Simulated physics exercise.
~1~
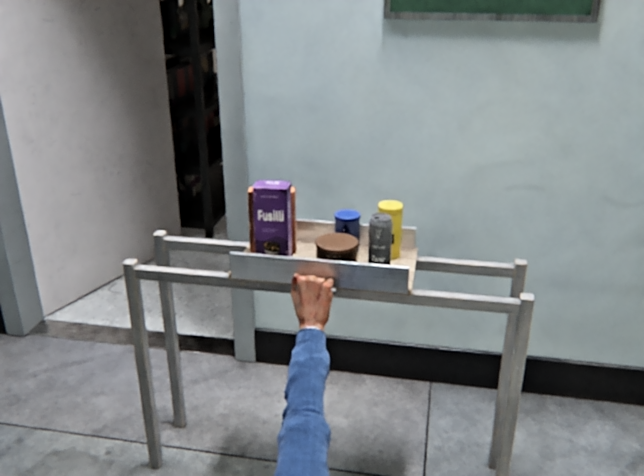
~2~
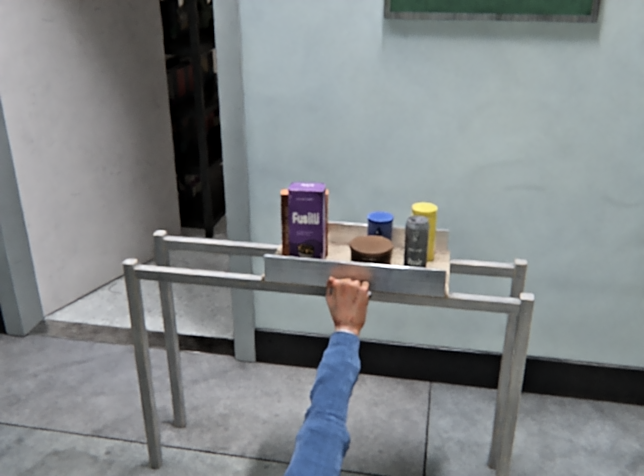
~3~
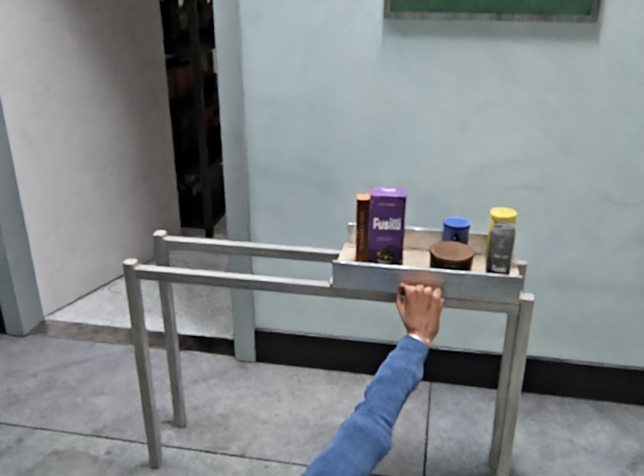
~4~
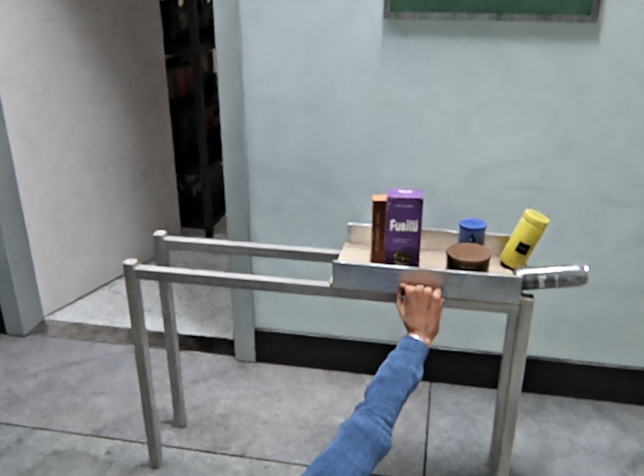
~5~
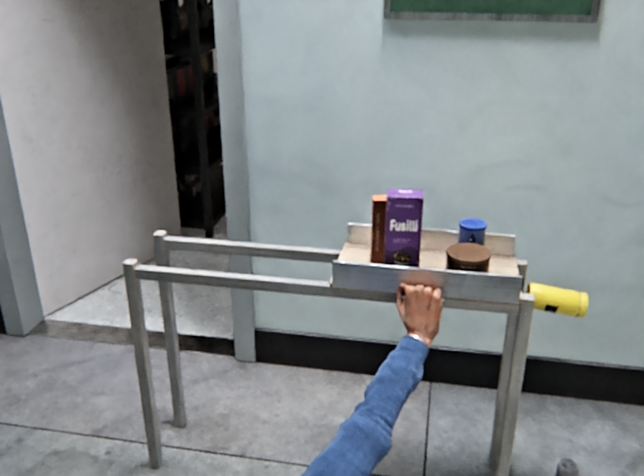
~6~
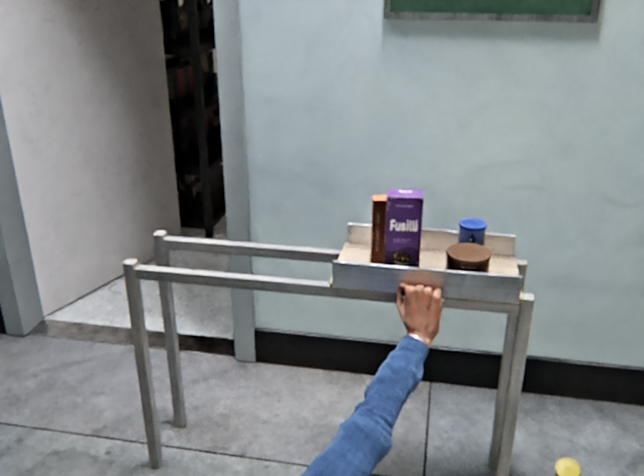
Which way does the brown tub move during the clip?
The brown tub moves to the right, along with the tray.
A tray of groceries slid right along metal rails, pushed by a hand, and stopped at the end, where the grey can and yellow jar tipped off the right side and fell, while the purple carton, blue tin and the rest stayed aboard.
